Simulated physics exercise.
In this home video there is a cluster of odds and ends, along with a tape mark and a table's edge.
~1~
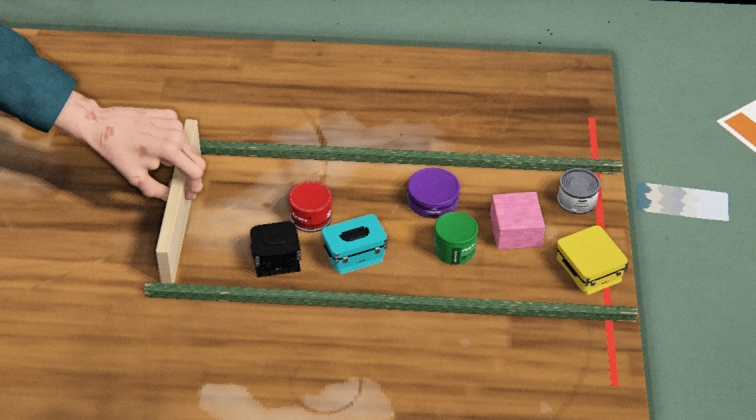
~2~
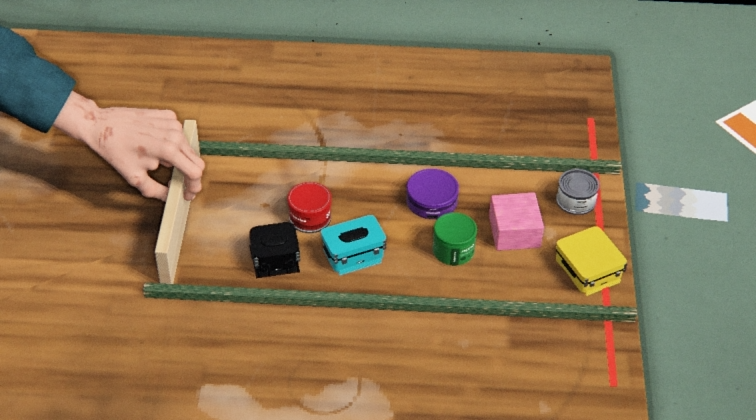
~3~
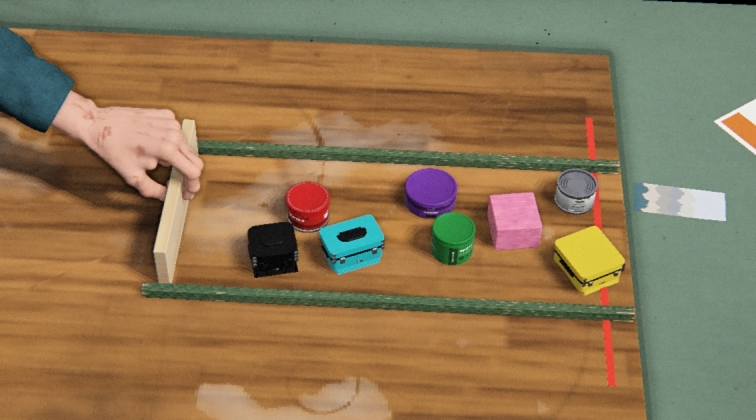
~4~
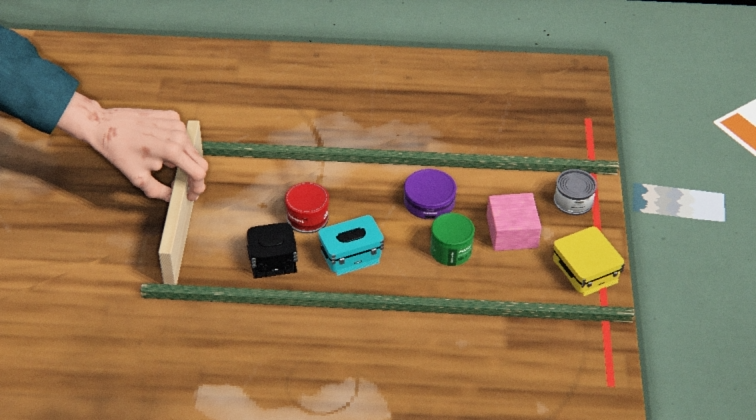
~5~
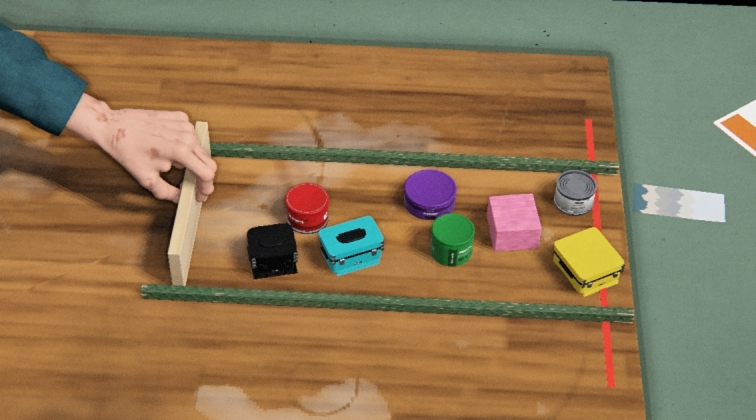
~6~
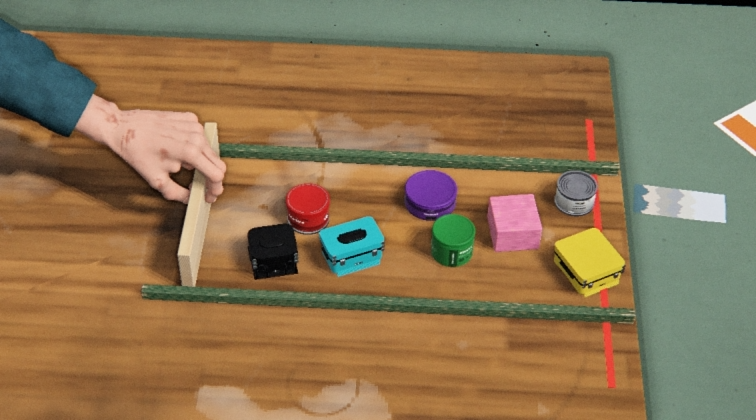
A hand in a teal sleeve grips a pale wooden board at the left of a wood-grained table, seen from above at an angle. Between two green strips sit a red pot, black case, turquoise case, purple tub, green tub and pink block, with a white pot and yellow case by the red tape at right. The board stays still, then slides slightly right, touching nothing.
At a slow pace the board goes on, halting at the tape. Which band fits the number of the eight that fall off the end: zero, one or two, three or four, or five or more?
So the count of drops is upwards of four.
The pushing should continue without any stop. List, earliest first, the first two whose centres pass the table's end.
The pair, in order, is the yellow case and the green tub.
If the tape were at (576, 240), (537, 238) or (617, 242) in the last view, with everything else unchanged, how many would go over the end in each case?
5, 2, 8.
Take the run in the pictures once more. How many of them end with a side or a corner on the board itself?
All in all, 3.
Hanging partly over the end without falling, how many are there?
The number is 3.
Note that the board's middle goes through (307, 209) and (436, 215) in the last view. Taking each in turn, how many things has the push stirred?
At the first place 3, at the second 7.
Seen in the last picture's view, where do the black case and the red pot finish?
Black case at (627, 272), red pot at (622, 233).
Soon after, none off yet; yellow case at rest near (588, 263); white pot at rest near (576, 193); pink block at rest near (514, 223).
Then, none off yet; yellow case moved a little near (610, 266); white pot at rest near (576, 193); pink block moved about its own width near (553, 216).
Further on, one off so far; yellow case on the floor; white pot moved about its own width near (608, 191); pink block moved well along near (608, 223).
At rest, the number that fall off is five or more; fallen, turquoise case, green tub, pink block, white pot and yellow case.
